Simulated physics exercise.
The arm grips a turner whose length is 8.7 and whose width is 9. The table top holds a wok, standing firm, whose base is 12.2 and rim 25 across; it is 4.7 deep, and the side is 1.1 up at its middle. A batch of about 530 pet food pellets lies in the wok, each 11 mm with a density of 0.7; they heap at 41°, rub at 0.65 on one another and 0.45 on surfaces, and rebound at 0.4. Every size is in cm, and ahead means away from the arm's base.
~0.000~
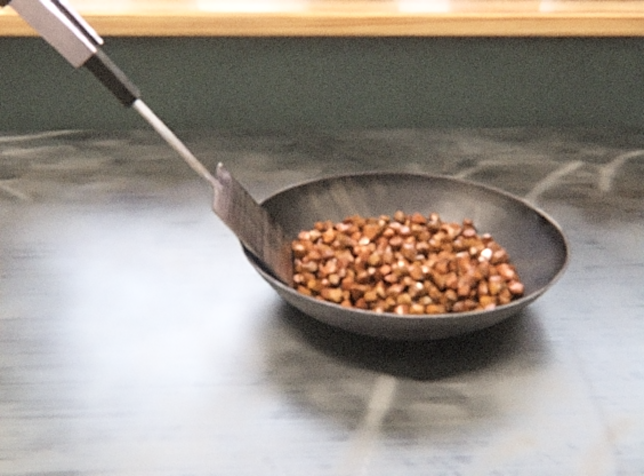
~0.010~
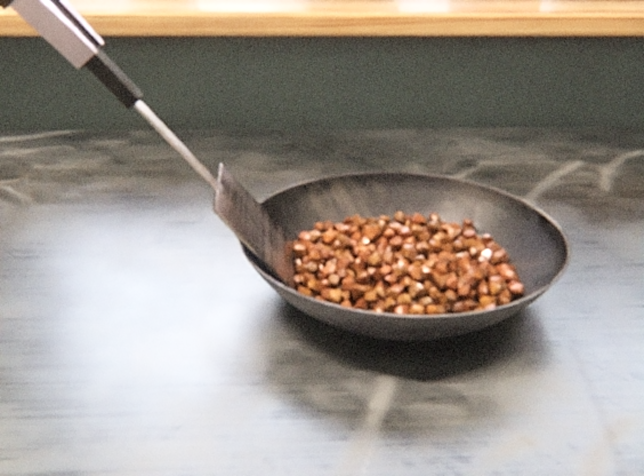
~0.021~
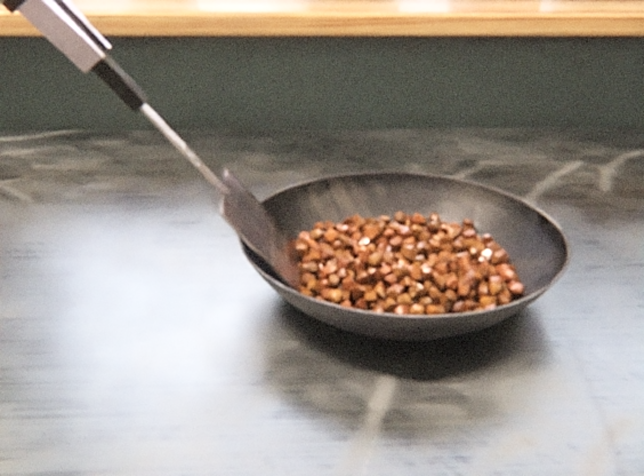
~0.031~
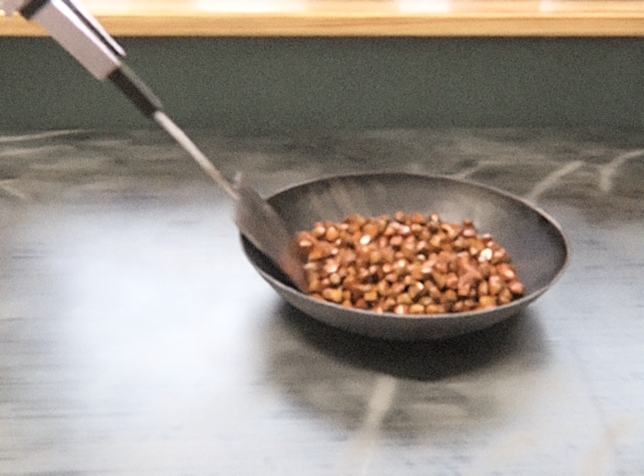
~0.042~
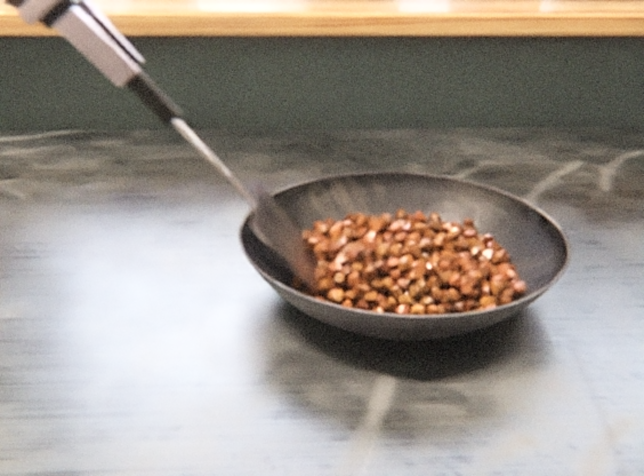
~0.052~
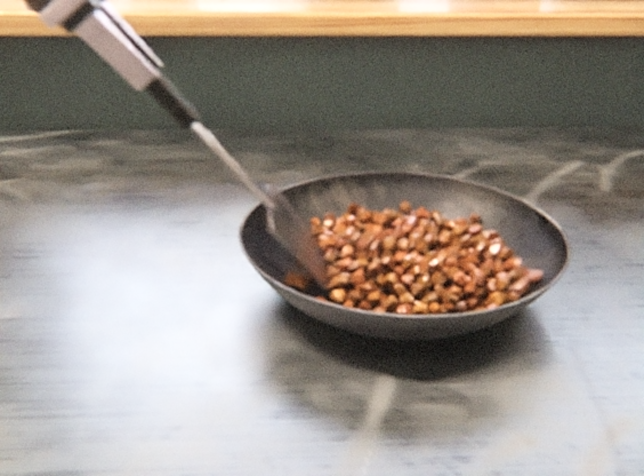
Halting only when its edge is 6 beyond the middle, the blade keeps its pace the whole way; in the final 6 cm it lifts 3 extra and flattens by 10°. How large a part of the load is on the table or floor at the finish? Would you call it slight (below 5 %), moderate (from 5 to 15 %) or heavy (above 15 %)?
I would call it heavy.
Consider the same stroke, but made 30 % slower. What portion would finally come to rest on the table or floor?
15 per cent, about.
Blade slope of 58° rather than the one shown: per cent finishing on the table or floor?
I'd put it at about 30 per cent.
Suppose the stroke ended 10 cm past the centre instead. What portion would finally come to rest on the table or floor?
My guess would be around 55 per cent.
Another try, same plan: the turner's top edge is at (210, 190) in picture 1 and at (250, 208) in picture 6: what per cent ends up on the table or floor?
Roughly 20 percent ends up there.
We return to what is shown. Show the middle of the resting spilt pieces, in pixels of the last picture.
Centre of the spill: Approx. (635, 272).
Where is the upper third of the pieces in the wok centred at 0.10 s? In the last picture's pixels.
(453, 235).
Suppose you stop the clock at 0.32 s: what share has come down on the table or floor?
Close to 20 per cent of the load.
After 0.08 s, sloping 50°, highest piece 7 above the table; 526 in the wok.
After 0.10 s, sloping 47°, highest piece 9 above the table; 525 in the wok, 1 on the blade or in flight.
After 0.32 s, sloping 40°, highest piece 13 above the table; 386 in the wok, 105 on the table or floor, 35 on the blade or in flight.
After 1.37 s, sloping 40°, highest piece 5 above the table; 384 in the wok, 142 on the table or floor.
In the end, 384 in the wok, 142 on the table or floor. That is 27 % on the table or floor.
